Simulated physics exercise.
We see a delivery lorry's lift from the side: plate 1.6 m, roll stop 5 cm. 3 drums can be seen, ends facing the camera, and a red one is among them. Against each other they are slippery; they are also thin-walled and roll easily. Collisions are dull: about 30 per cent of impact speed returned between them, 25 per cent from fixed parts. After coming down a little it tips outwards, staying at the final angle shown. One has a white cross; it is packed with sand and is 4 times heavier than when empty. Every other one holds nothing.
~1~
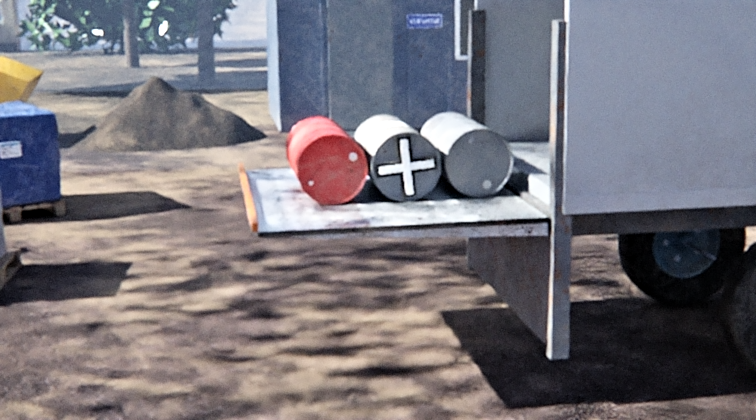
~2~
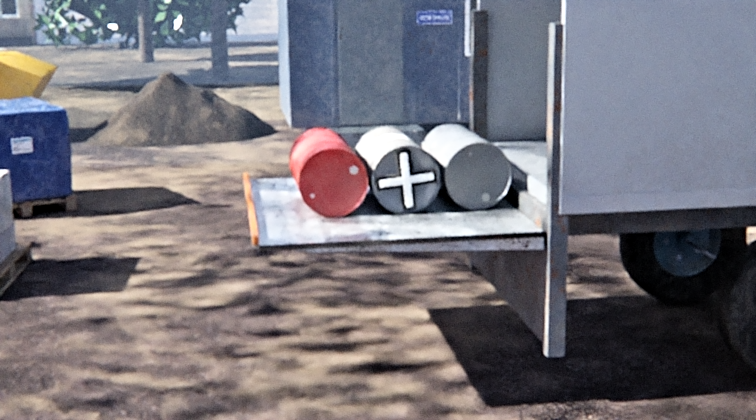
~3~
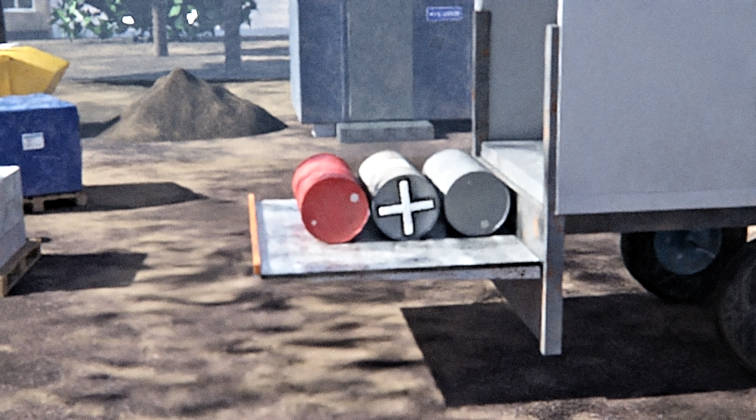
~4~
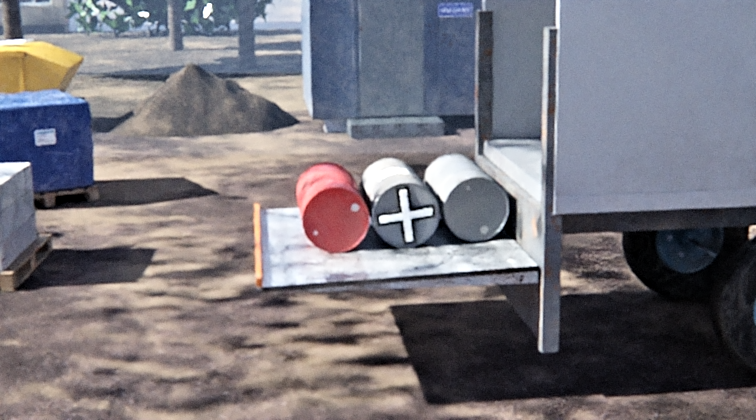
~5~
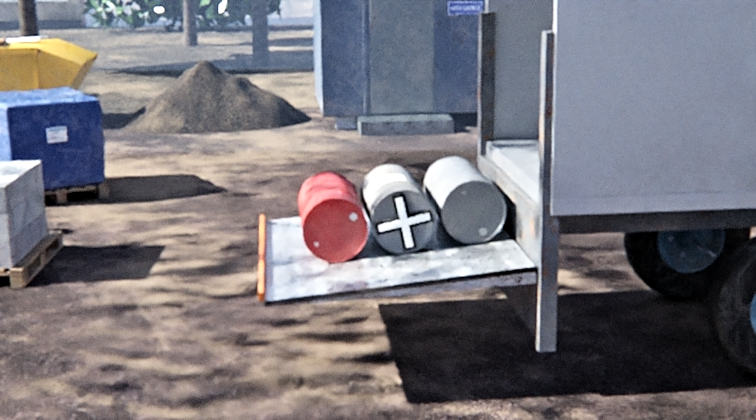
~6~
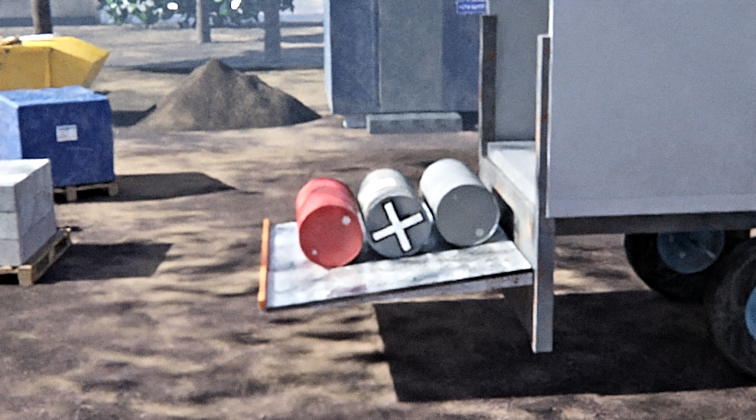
Red drum and two grey ones, one marked with a white cross, lowering on a lorry's lift that then tilts slightly outwards.
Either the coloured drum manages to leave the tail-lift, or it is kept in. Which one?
It manages it.
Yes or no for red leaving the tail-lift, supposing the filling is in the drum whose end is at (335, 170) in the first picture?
Lab note: In that case, red - no, it would not.
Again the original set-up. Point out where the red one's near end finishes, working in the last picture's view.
In the last view it sits close to (92, 352).
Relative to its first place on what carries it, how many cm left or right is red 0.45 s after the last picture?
By then red sits 20 left of where it began.
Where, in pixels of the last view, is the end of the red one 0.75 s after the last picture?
Estimated pixel position: About (279, 242).
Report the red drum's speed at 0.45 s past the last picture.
Speed: Around 0.5 m/s.
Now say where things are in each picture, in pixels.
In the first frame, red at (333, 170); plate level; stop at (255, 227); white cross at (407, 167).
In the second frame, red at (334, 183); plate level.
In the third frame, red at (335, 211); plate level.
In the fourth frame, red at (336, 221); plate tilted 2°; stop at (259, 283).
In the fifth frame, red at (335, 231); plate tilted 5°.
In the sixth frame, red at (331, 237); plate tilted 7°; stop at (262, 304).
Then, 0.45 s after the last picture, red is on the plate, 25 cm from the stop, rolling left; 0 gone from the plate.
Then, 0.75 s after the last picture, red is on the plate, 10 cm from the stop, rolling left; 0 gone from the plate.
Then, 1.25 s after the last picture, red is over the stop and falling; 1 gone from the plate.
At rest (3.65 s after the last picture), red is off the lift, on the ground; 1 gone from the plate.
